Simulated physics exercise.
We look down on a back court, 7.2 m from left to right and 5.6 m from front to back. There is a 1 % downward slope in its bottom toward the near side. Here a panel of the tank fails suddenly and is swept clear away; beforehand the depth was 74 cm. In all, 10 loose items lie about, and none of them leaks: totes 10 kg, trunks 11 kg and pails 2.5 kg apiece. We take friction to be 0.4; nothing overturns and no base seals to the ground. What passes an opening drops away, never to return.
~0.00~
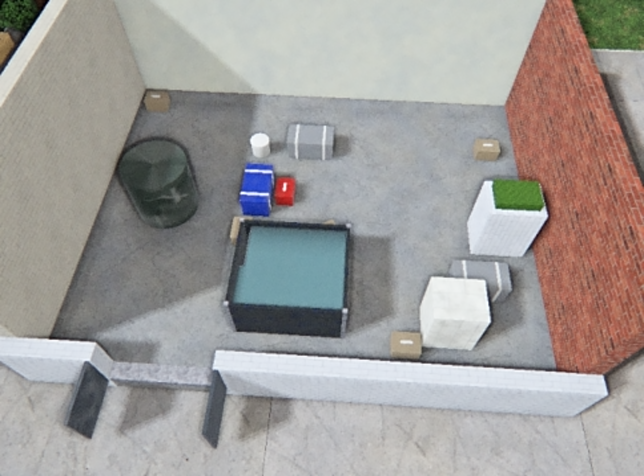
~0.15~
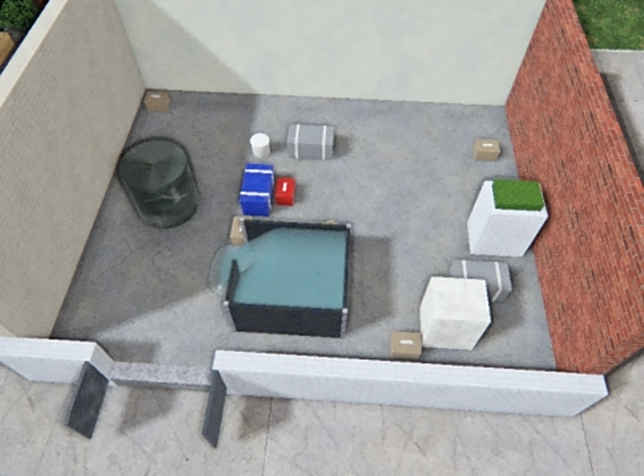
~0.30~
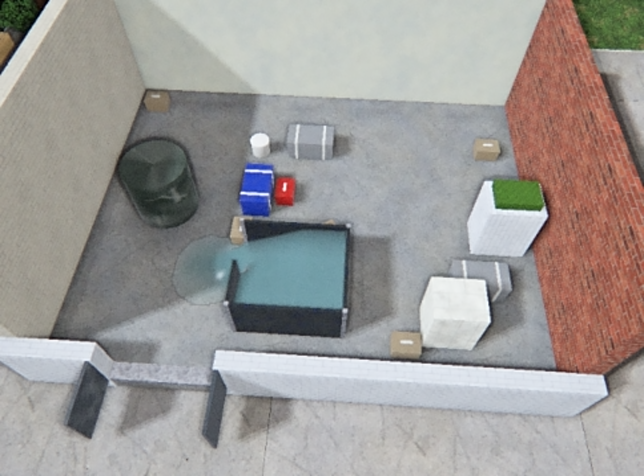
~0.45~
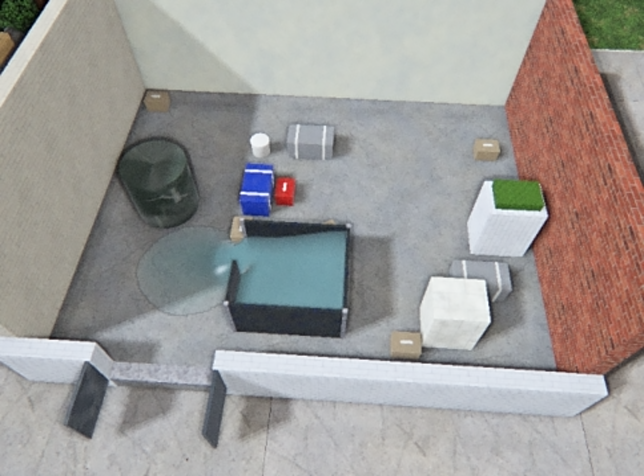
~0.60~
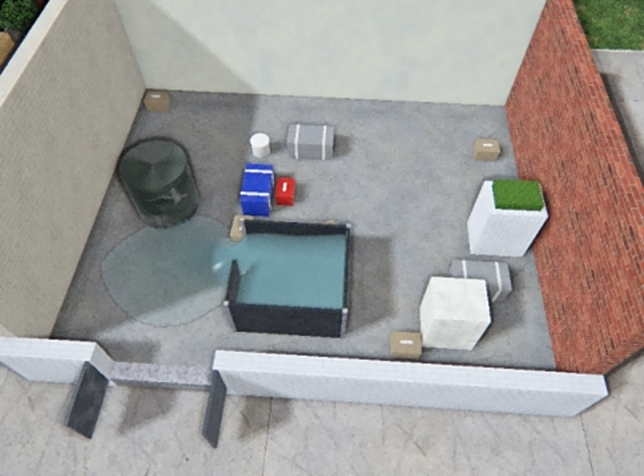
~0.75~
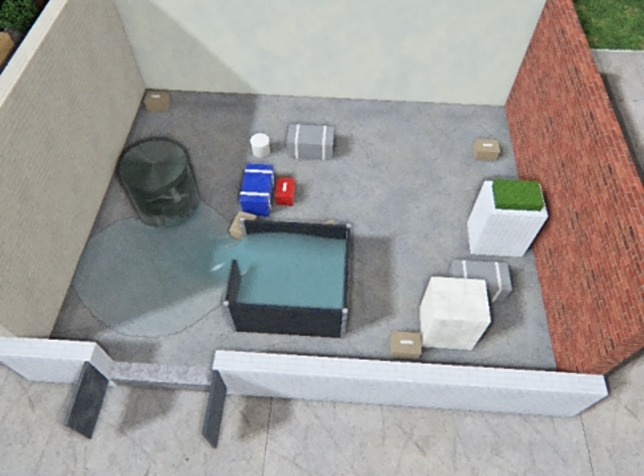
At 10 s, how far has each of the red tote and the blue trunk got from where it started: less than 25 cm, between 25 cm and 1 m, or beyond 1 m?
My prediction: My guess is the red tote remains near its start, my guess is the blue trunk remains near its start.
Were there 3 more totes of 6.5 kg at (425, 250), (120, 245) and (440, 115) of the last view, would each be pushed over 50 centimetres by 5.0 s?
Respectively: Smaller, greater, smaller.
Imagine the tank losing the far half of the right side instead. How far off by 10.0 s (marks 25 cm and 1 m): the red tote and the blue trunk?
The red tote would remain almost still and the blue trunk would remain almost still.
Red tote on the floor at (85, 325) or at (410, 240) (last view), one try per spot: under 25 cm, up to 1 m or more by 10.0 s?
Outcomes in order: It is taken a long way; it sits still.
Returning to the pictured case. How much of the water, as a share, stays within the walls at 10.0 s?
Somewhere near 82 percent, give or take.
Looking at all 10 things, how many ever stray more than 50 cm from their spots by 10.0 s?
That adds up to 3.
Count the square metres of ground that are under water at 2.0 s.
Roughly 12.0 m2 of it is wet.
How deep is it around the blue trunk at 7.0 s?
I'd say around 2 cm.
After 2.0 s the red tote is near (285, 187), 0.0 m from its start, aground; the blue trunk is near (257, 182), 0.0 m from its start, aground; 0 of 10 are out; 0 afloat.
After 4.5 s the red tote is near (285, 187), 0.0 m from its start, aground; the blue trunk is near (257, 182), 0.0 m from its start, aground; 0 of 10 are out; 1 afloat.
After 7.0 s the red tote is near (285, 187), 0.0 m from its start, aground; the blue trunk is near (257, 182), 0.0 m from its start, aground; 0 of 10 are out; 1 afloat.
After 10.0 s the red tote is near (285, 187), 0.0 m from its start, aground; the blue trunk is near (259, 183), 0.0 m from its start, aground; 0 of 10 are out; 0 afloat.
